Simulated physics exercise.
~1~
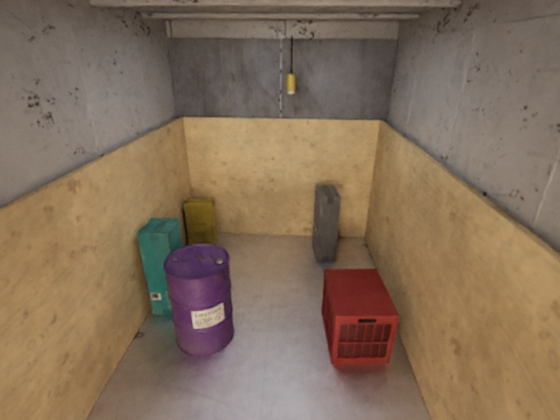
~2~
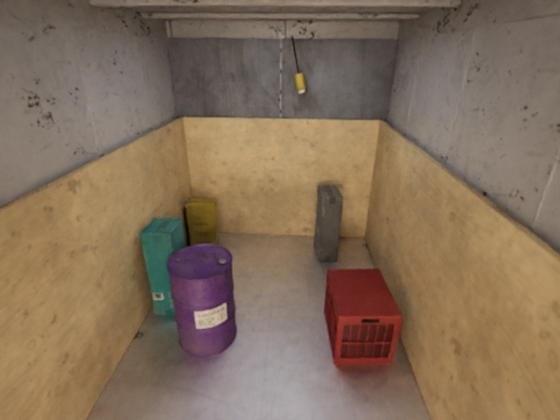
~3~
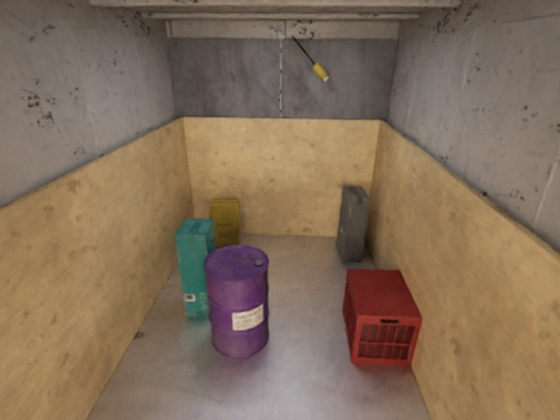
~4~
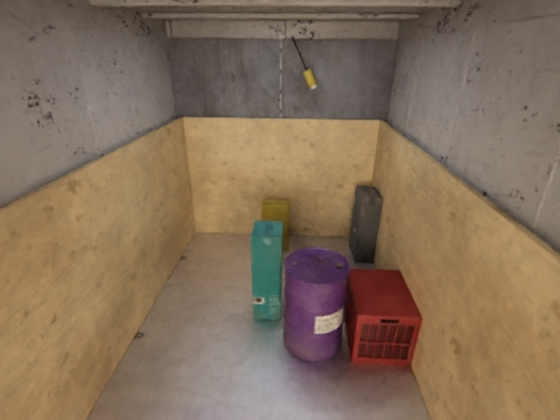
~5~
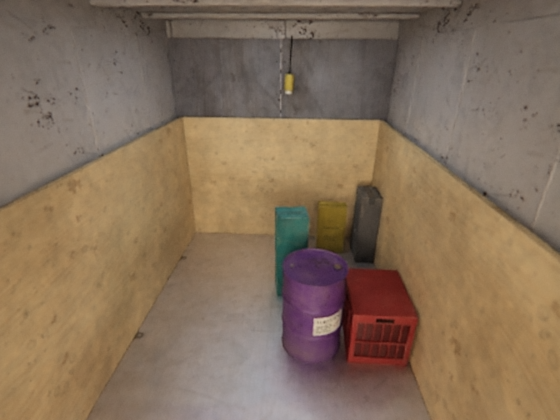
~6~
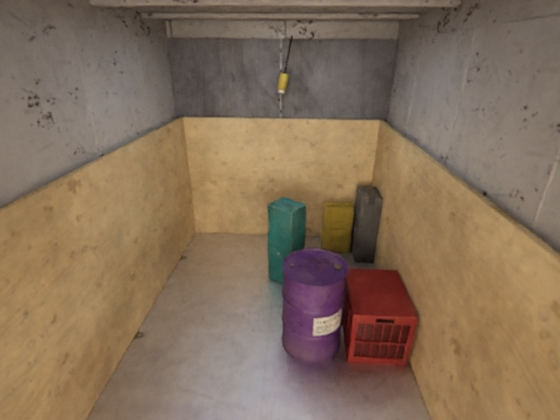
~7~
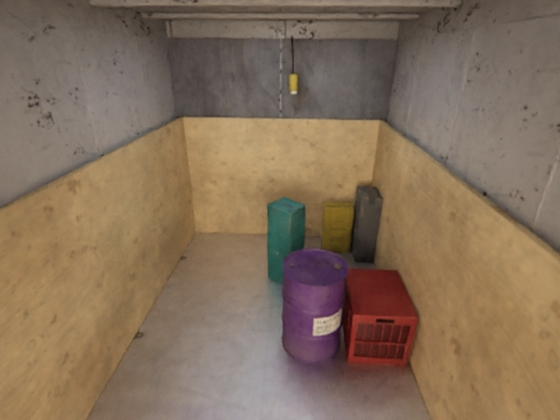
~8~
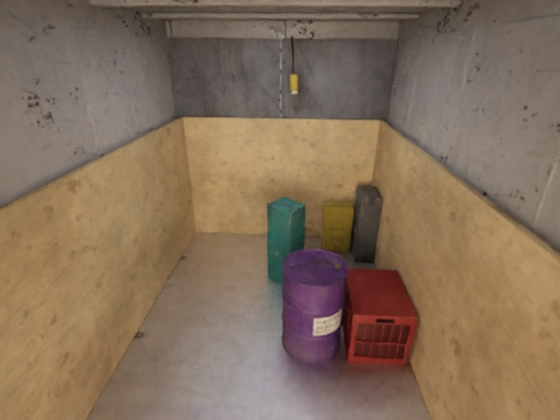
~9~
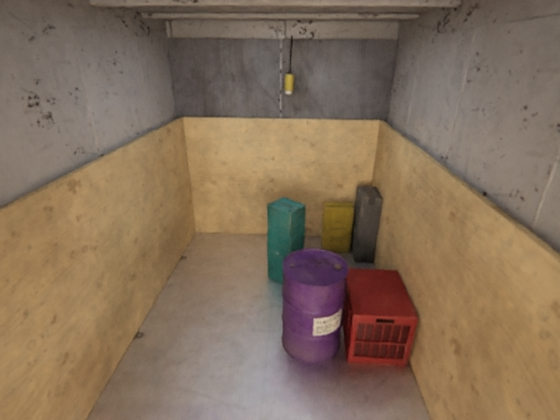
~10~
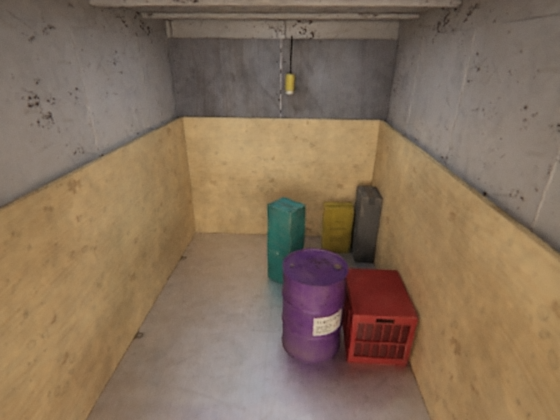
Purple drum, turquoise box and yellow box sliding right across a van load bay, ending upright beside red crate and grey box.
